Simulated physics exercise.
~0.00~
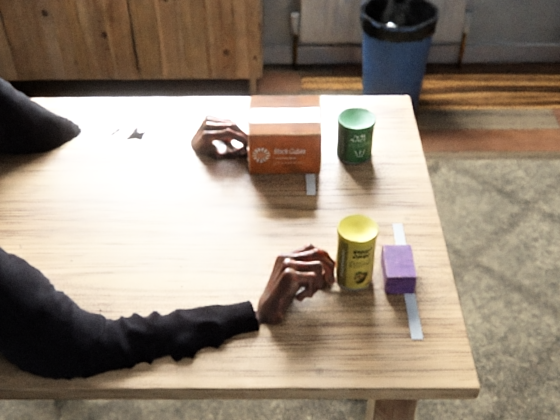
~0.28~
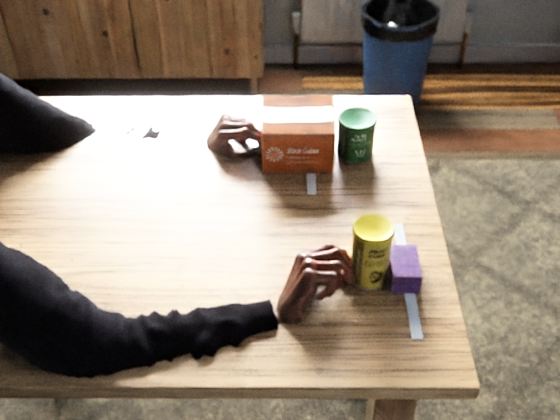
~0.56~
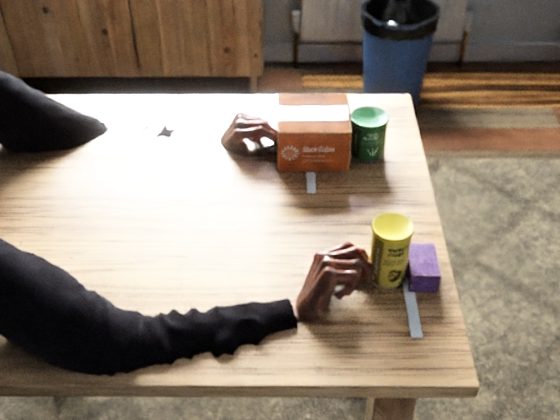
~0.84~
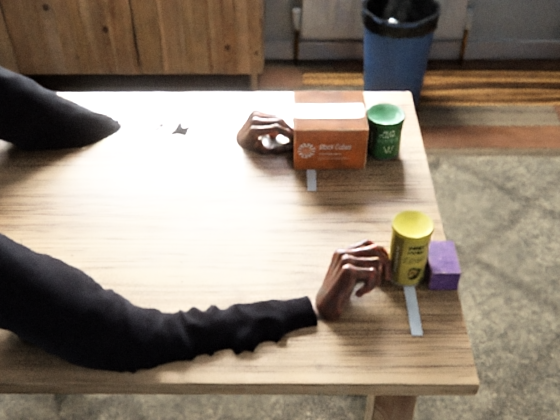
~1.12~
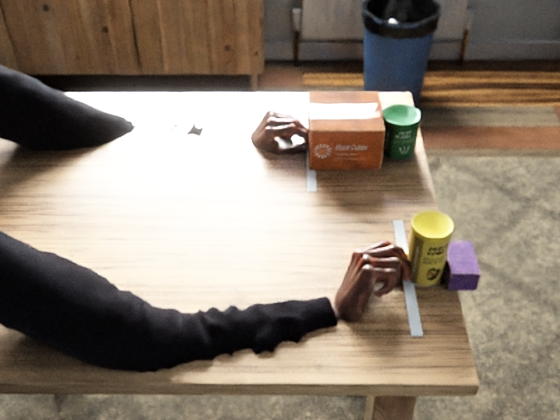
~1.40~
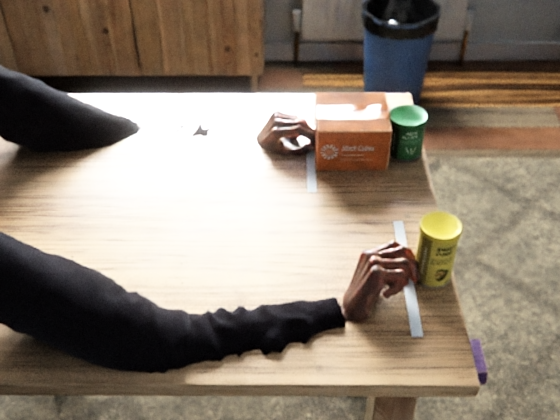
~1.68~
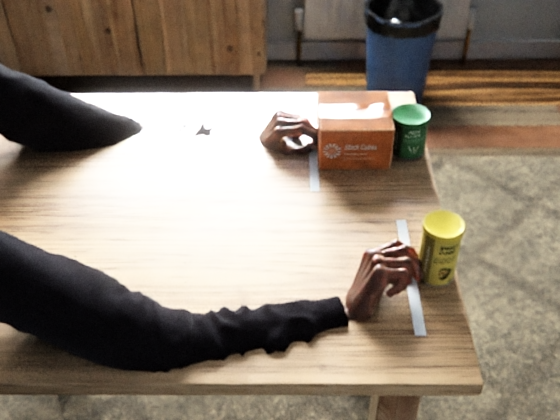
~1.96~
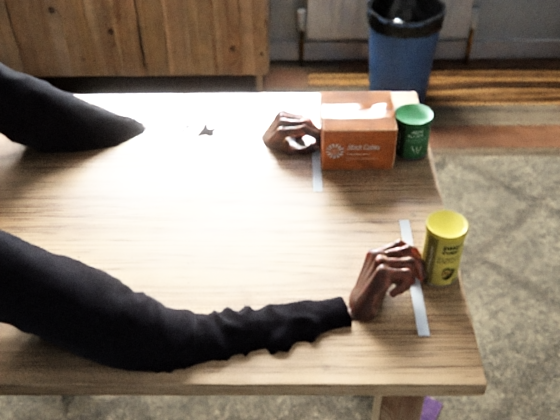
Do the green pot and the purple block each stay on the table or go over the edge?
The green pot stays on the table, close to the right edge beside the orange box. The purple block goes over the edge and falls below the tabletop.
